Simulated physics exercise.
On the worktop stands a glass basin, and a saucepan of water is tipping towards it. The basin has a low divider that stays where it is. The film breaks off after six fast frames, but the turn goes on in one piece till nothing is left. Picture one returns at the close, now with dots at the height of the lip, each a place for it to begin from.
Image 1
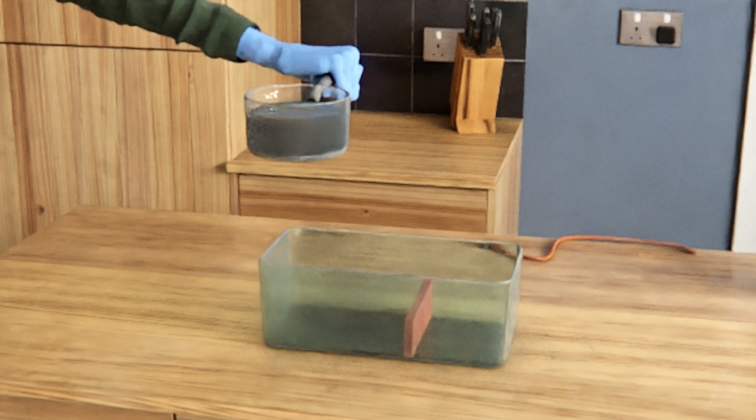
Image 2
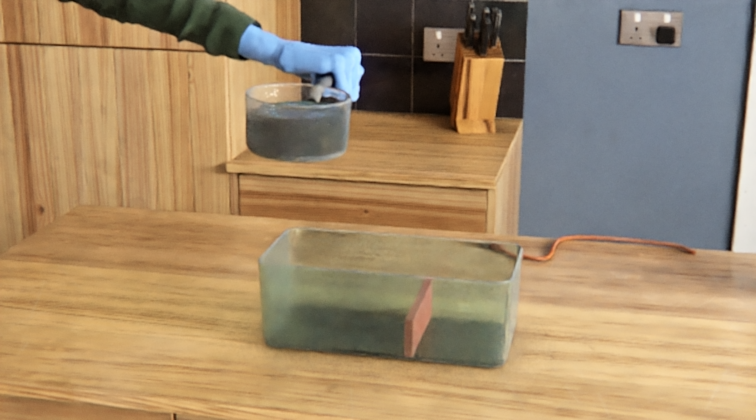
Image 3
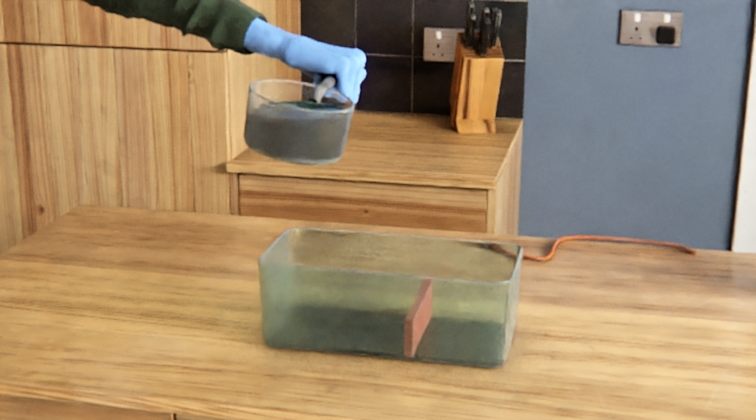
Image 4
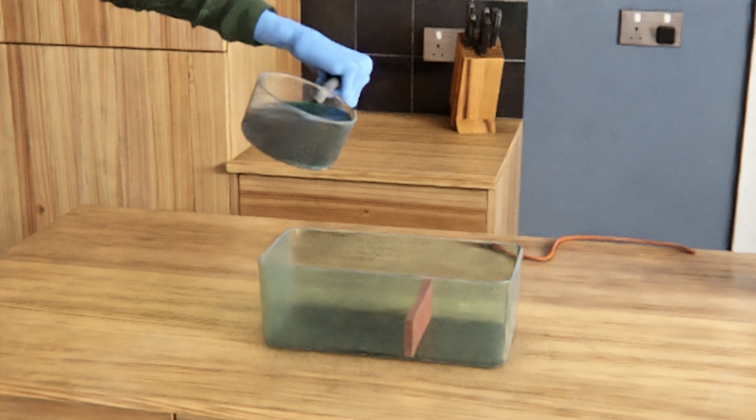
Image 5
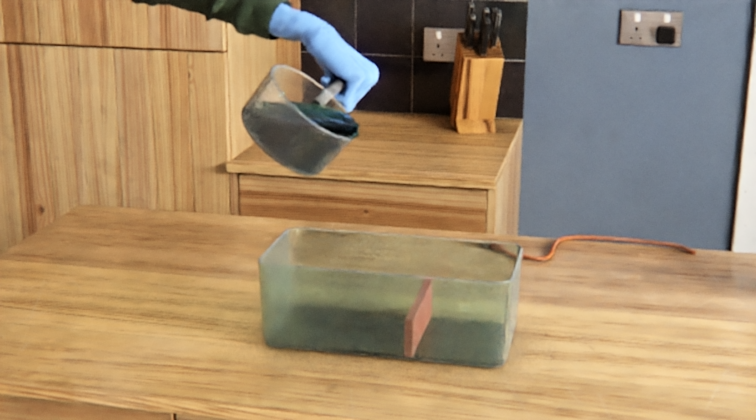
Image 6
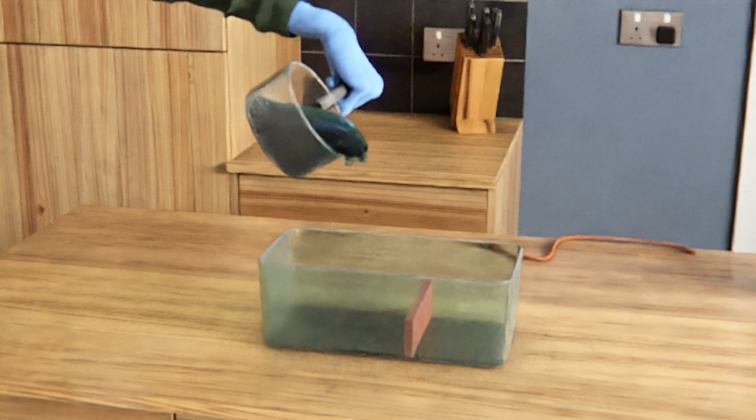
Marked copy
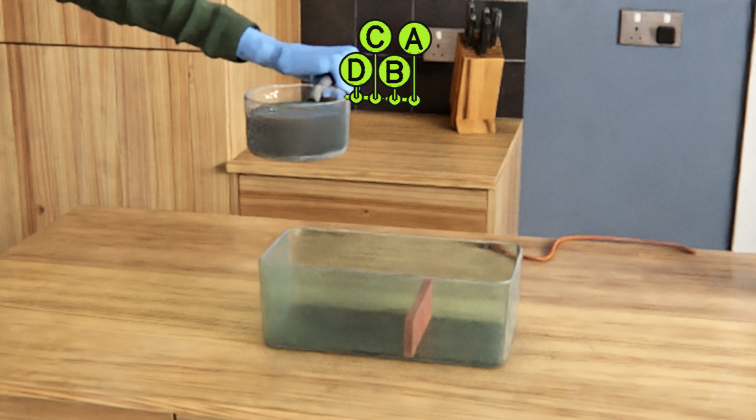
On a wooden kitchen worktop stands a glass basin with a reddish divider and dark liquid inside, while above it a blue-gloved hand tilts a clear pan of dark liquid steadily rightward until liquid comes over its lip.
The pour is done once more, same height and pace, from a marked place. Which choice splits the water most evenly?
Take B.
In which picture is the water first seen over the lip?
Picture 5.
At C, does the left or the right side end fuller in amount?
More ends on the left.
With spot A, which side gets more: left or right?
The right one.
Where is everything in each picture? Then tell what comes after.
Upright, lip at (346, 96); basin from (264, 343) to (507, 366); top of the wall at (419, 299); nothing has left yet.
Tipped about 3°, lip at (348, 99); nothing has left yet.
Tipped about 11°, lip at (351, 107); nothing has left yet.
Tipped about 24°, lip at (353, 119); nothing has left yet.
Tipped about 40°, lip at (352, 135); water is over the lip, down to (352, 135).
Tipped about 58°, lip at (346, 151); water is over the lip, down to (350, 162).
On the marked copy, A at (414, 100); B at (394, 99); C at (375, 98); D at (356, 97).
If A is chosen, about 31 % ends left of the wall and 63 % right of it; 6 % is lost outside.
If B is chosen, about 48 % ends left of the wall and 49 % right of it; 4 % is lost outside.
If C is chosen, about 69 % ends left of the wall and 26 % right of it; 5 % is lost outside.
If D is chosen, about 87 % ends left of the wall and 5 % right of it; 8 % is lost outside.
